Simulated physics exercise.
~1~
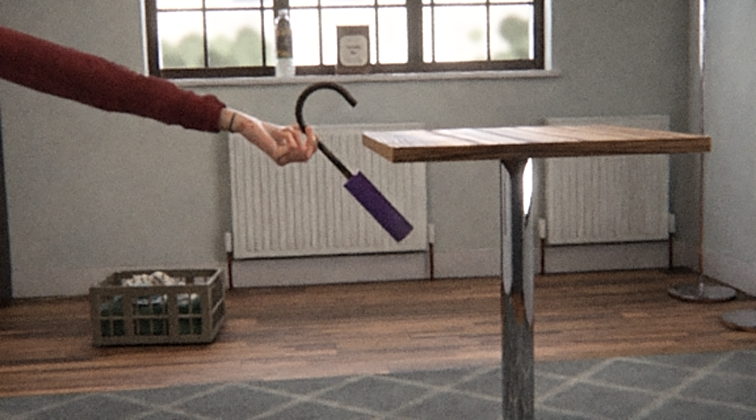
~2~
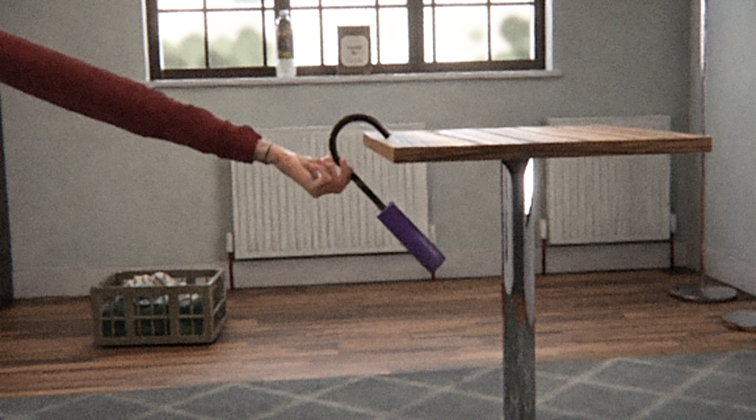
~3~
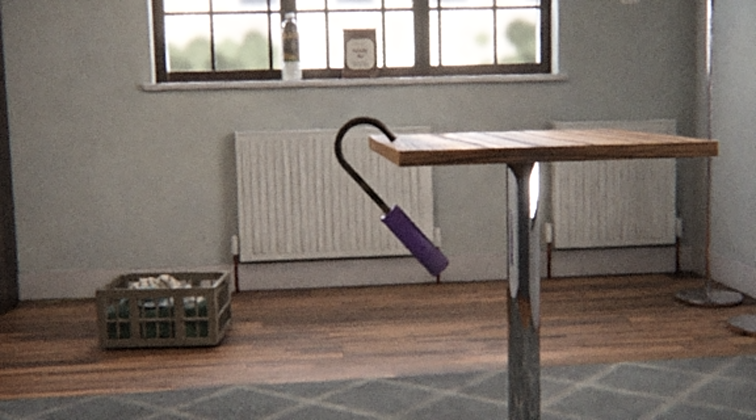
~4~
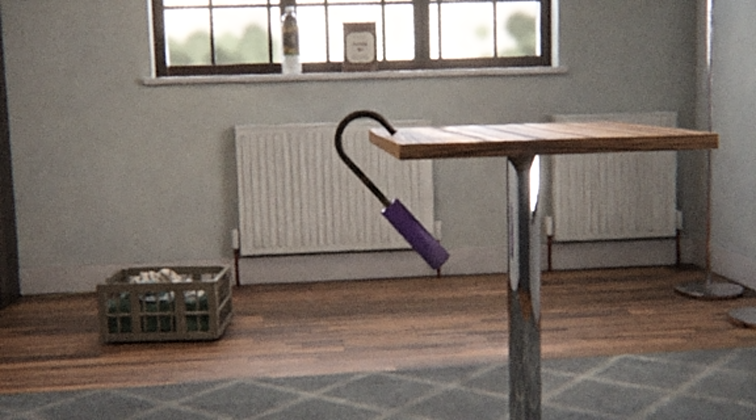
The clip shows a hand in a dark red sleeve moving a purple umbrella right and slightly down until its curved handle meets the edge of a wooden table. The hand lets go and leaves the view, and the umbrella stays hanging there at a slant.
